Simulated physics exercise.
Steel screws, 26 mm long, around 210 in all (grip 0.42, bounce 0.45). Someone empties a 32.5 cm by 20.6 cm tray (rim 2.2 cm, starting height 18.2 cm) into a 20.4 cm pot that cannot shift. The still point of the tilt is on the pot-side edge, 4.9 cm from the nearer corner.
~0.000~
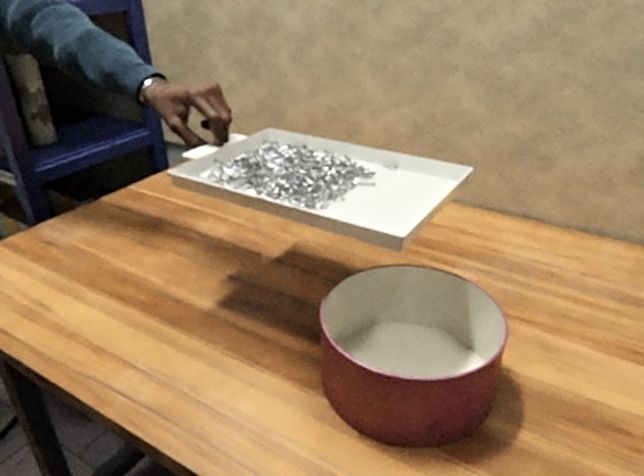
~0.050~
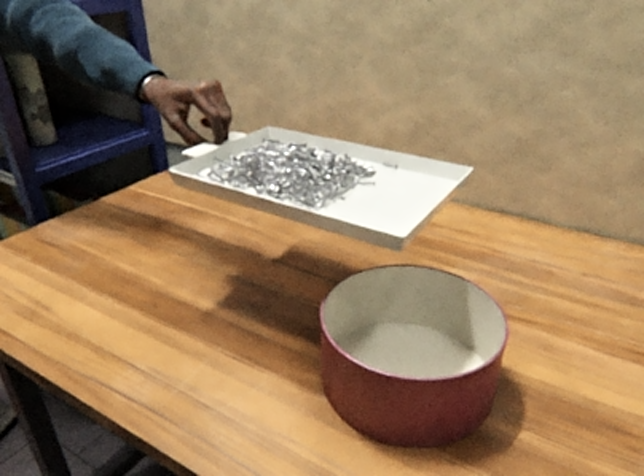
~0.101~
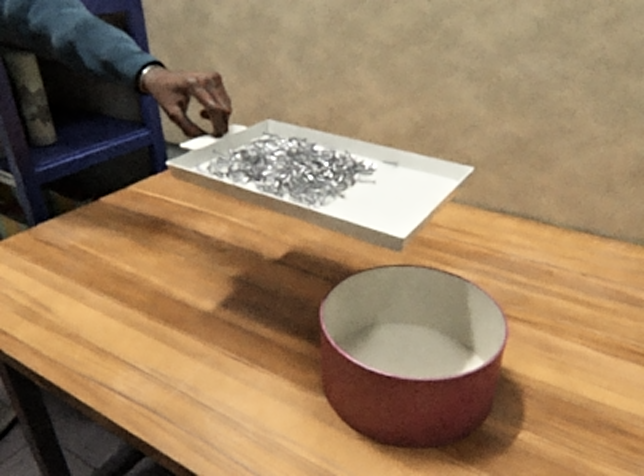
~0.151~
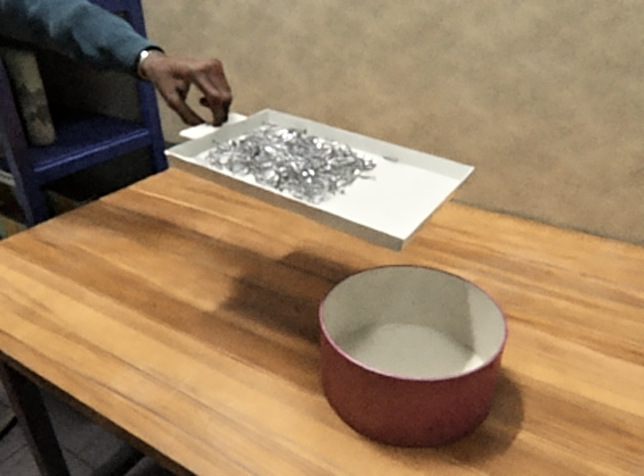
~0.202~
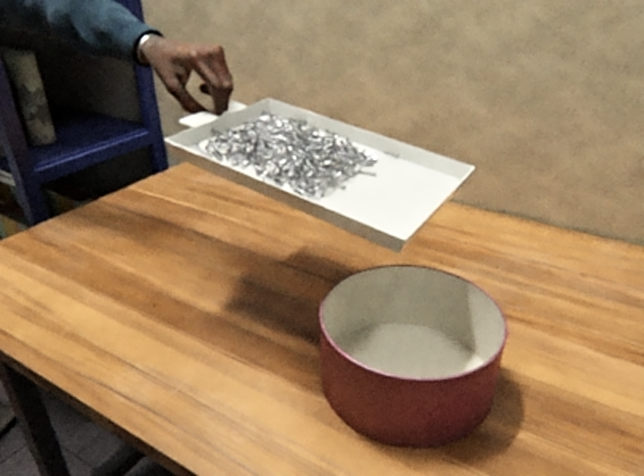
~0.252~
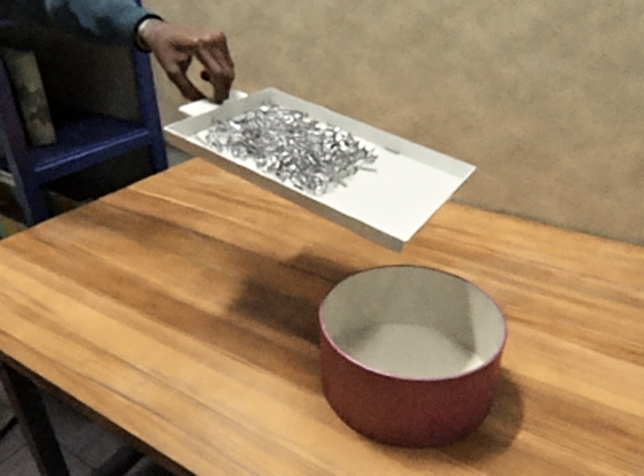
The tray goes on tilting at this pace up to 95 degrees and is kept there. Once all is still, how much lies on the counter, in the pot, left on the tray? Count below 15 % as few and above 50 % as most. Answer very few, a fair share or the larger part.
Counter a fair share, pot the larger part, tray very few.
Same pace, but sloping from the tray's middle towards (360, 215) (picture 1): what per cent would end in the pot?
About 100 per cent.
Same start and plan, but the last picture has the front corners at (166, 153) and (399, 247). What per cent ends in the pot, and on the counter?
Pot 65, counter 35.
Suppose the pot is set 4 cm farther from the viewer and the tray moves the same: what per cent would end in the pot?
Then about 85 per cent.
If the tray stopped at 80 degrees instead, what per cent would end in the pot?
Then about 55 per cent.
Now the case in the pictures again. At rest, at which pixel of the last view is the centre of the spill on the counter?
Around (498, 342).
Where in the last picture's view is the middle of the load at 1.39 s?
At about (448, 233).
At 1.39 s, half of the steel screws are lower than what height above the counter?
Some 18 cm.
Then, at 0.93 s, tilt 50 degrees; the tray holds 95 %, the pot 0 %.
After 1.39 s, tilt 77 degrees; the tray holds 50 %, the pot 35 %.
Then, at 1.92 s, tilt 95 degrees; the tray holds 0 %, the pot 65 %.
By 2.7 s all is still; counter 30 %, pot 70 %, tray 0 %.
